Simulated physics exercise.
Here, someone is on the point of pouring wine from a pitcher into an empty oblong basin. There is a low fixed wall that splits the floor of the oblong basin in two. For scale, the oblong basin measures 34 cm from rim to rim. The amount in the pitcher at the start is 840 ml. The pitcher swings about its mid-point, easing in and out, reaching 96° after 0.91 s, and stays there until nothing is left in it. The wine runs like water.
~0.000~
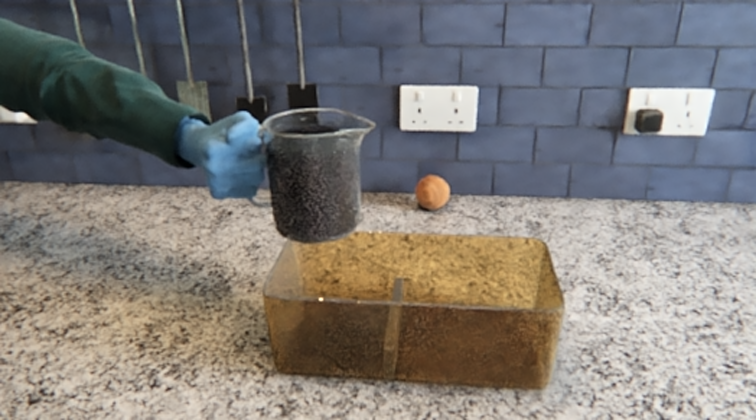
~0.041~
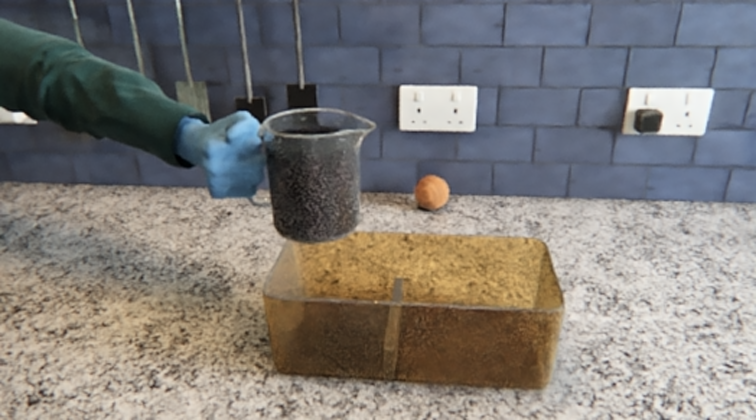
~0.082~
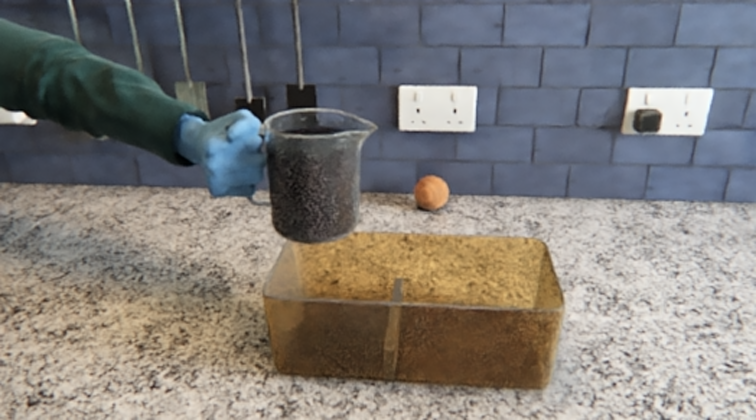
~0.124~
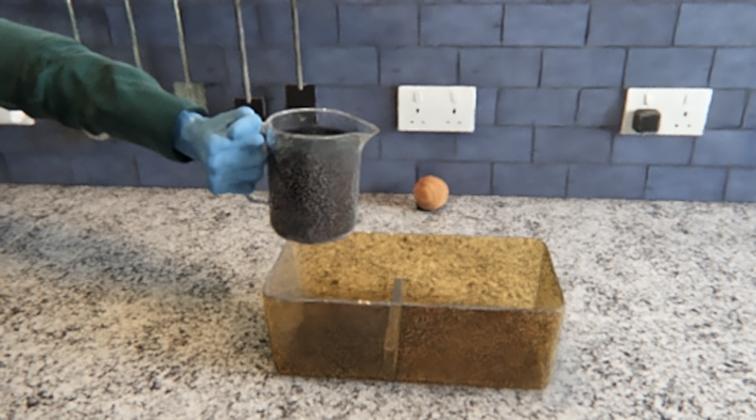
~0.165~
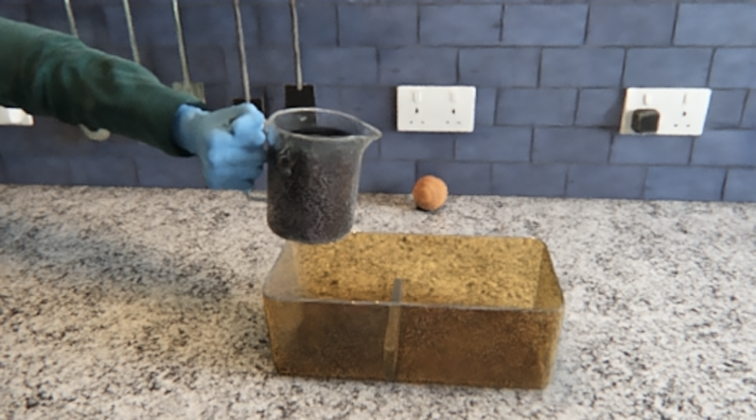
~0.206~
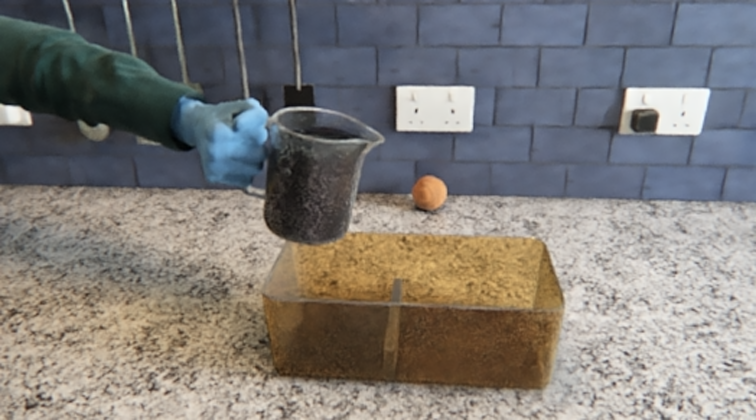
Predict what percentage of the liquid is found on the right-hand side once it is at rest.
About 95 % is on the right.
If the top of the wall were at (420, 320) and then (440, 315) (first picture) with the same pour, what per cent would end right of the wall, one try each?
Respectively close to 70 and 35 %.
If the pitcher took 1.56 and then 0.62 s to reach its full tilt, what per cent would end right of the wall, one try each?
Near 95 in a hundred on the first go and near 95 in a hundred on the second.
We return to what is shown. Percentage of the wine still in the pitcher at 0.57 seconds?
Some 84 % of it is still there.
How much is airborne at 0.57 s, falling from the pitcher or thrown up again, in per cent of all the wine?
Around 12 in a hundred.
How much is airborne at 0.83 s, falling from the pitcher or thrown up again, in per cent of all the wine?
16 per cent, roughly.
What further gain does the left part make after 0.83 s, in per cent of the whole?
4 %.
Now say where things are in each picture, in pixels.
The first picture shows tilt 0°; pouring edge (375, 125); surface from (270, 136) to (359, 138); the oblong basin's rim runs from (278, 261) to (554, 272); the wall's top is at (394, 310).
The second picture shows tilt 0°; pouring edge (375, 125); surface from (270, 136) to (359, 139).
The third picture shows tilt 2°; pouring edge (377, 127); surface from (271, 136) to (359, 139).
The fourth picture shows tilt 4°; pouring edge (379, 130); surface from (272, 136) to (361, 140).
The fifth picture shows tilt 8°; pouring edge (381, 134); surface from (275, 137) to (364, 141).
The sixth picture shows tilt 12°; pouring edge (384, 139); surface from (275, 138) to (368, 142).
Then, 0.57 s in, the tilt is 66° and 84 per cent is still to pour, 0 is left of the wall and 4 right of it.
Then, 0.83 s in, the tilt is 94° and 39 per cent is still to pour, 1 is left of the wall and 44 right of it.
Then, 1.11 s in, the tilt is 96° and 10 per cent is still to pour, 2 is left of the wall and 83 right of it.
Then, 1.41 s in, the tilt is 96° and 2 per cent is still to pour, 3 is left of the wall and 93 right of it.
Finally, 5 per cent lies left of the wall, 95 right of it and 1 outside.
